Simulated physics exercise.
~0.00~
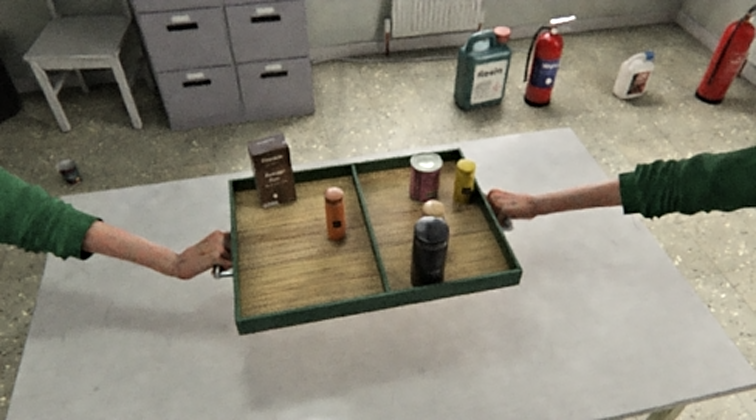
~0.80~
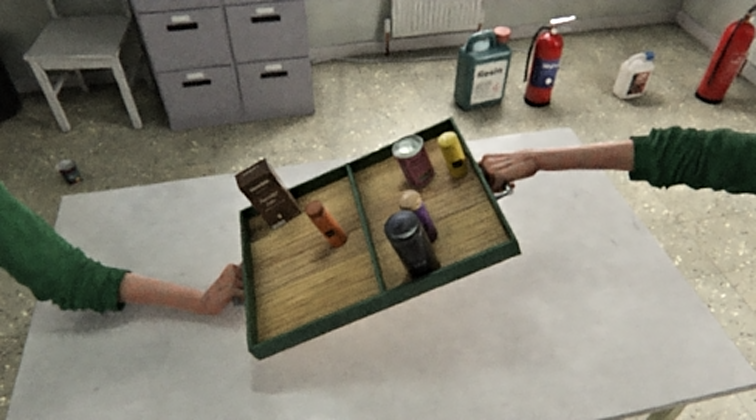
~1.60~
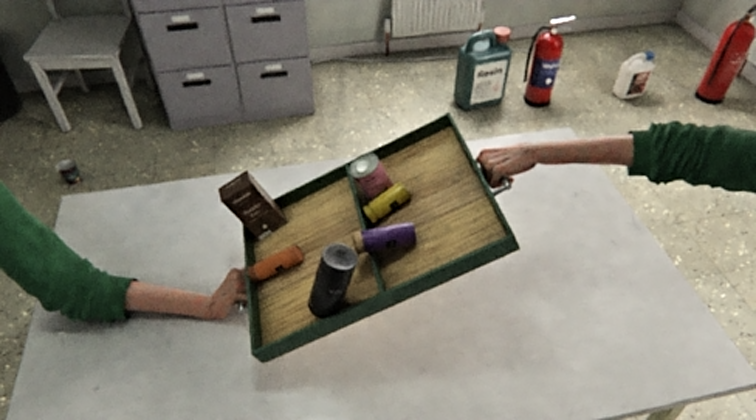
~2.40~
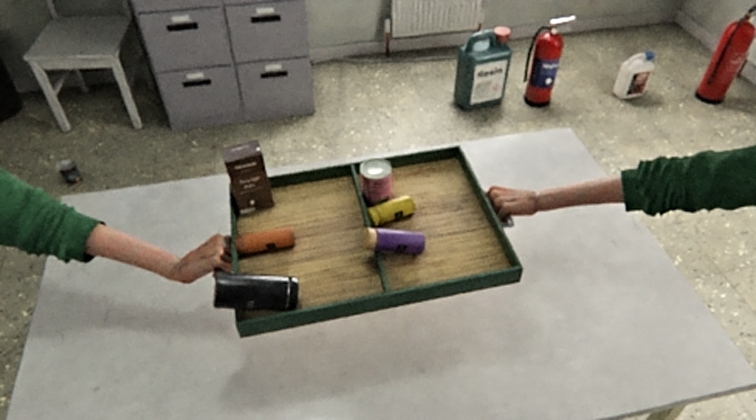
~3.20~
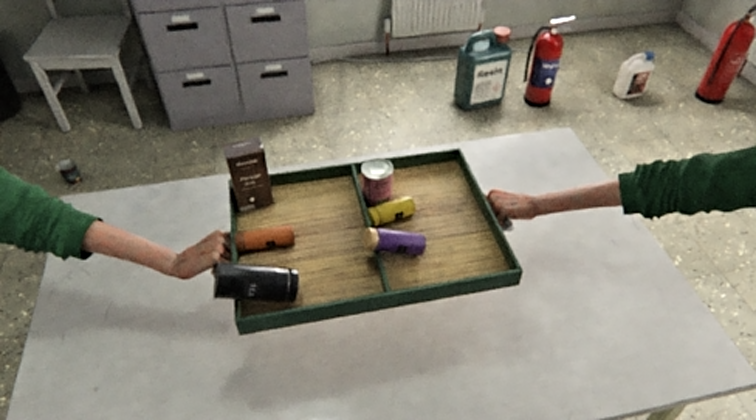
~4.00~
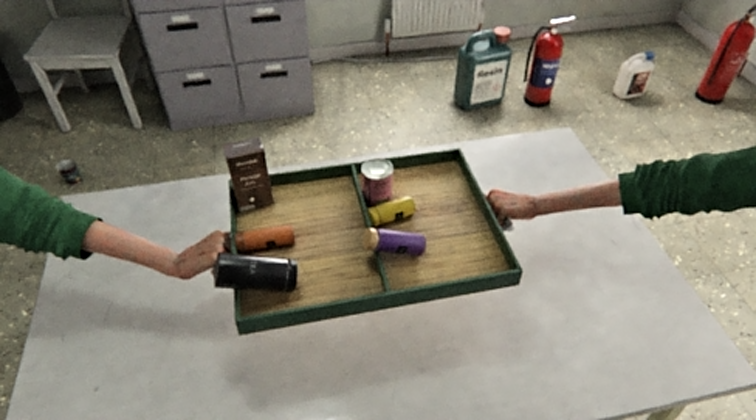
Two hands tipped a divided green tray down to the left, sending the jar and three shakers toppling leftward, then levelled it; the black jar ended lying across the left rim, while the pink tin and brown carton stood upright.
